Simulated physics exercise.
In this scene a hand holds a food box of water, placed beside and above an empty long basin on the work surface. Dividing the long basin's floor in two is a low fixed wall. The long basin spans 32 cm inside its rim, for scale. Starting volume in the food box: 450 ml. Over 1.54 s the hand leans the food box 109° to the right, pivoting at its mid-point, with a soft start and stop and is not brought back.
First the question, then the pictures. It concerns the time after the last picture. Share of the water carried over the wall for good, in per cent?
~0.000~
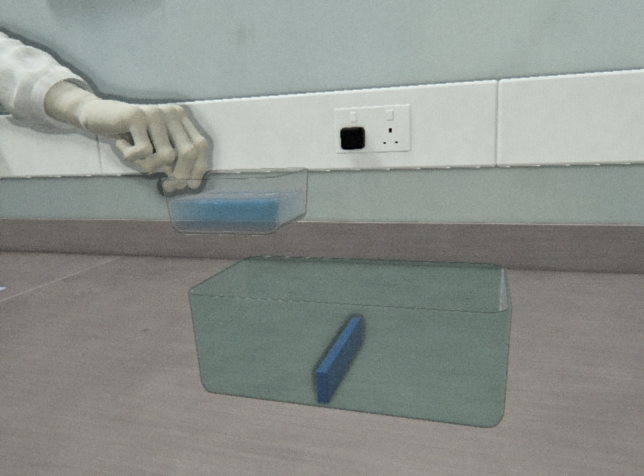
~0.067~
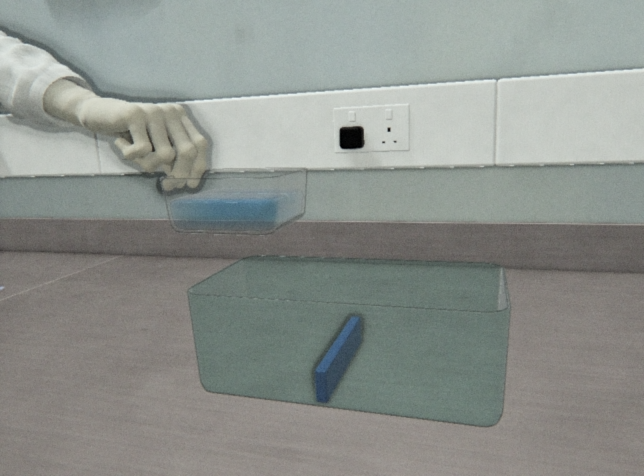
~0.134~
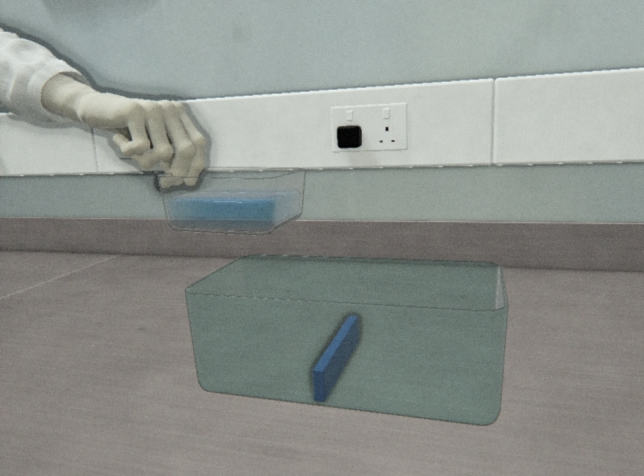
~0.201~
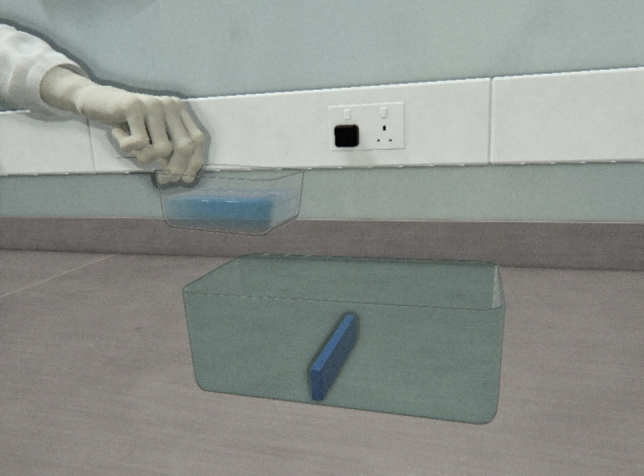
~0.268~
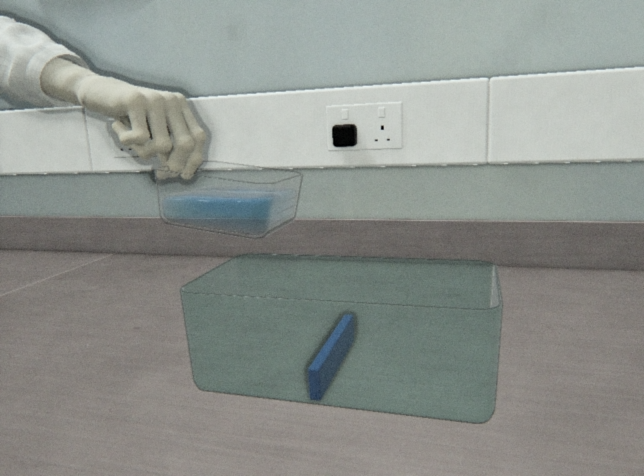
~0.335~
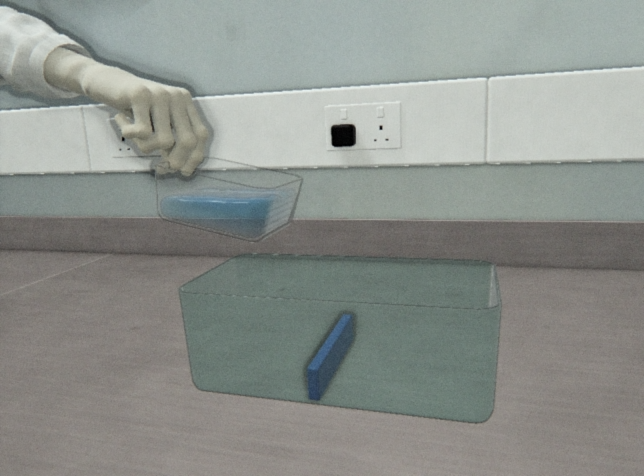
Near 50 per cent.
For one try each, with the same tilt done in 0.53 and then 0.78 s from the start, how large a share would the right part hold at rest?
Respectively about 20 and 35 percent.
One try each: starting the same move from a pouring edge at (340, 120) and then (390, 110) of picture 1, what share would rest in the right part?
The first try gives around 90 percent, the second around 95 percent.
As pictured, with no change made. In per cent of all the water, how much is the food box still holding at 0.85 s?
Remaining: Near 46 % of the total.
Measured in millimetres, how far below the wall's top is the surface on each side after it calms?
Noted: Left near 24 mm, right near 26 mm.
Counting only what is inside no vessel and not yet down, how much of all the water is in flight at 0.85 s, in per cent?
About 24 per cent.
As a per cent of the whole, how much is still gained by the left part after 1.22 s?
It comes to some 9 per cent.
By 0.85 s the tilt is 63° and 47 per cent is still to pour, 8 is left of the wall and 21 right of it.
By 1.22 s the tilt is 98° and 7 per cent is still to pour, 41 is left of the wall and 49 right of it.
By 1.61 s the tilt is 109° and 0 per cent is still to pour, 50 is left of the wall and 50 right of it.
By 2.04 s the tilt is 109° and 0 per cent is still to pour, 50 is left of the wall and 50 right of it.
At rest 50 per cent lies left of the wall, 50 right of it and 0 outside.
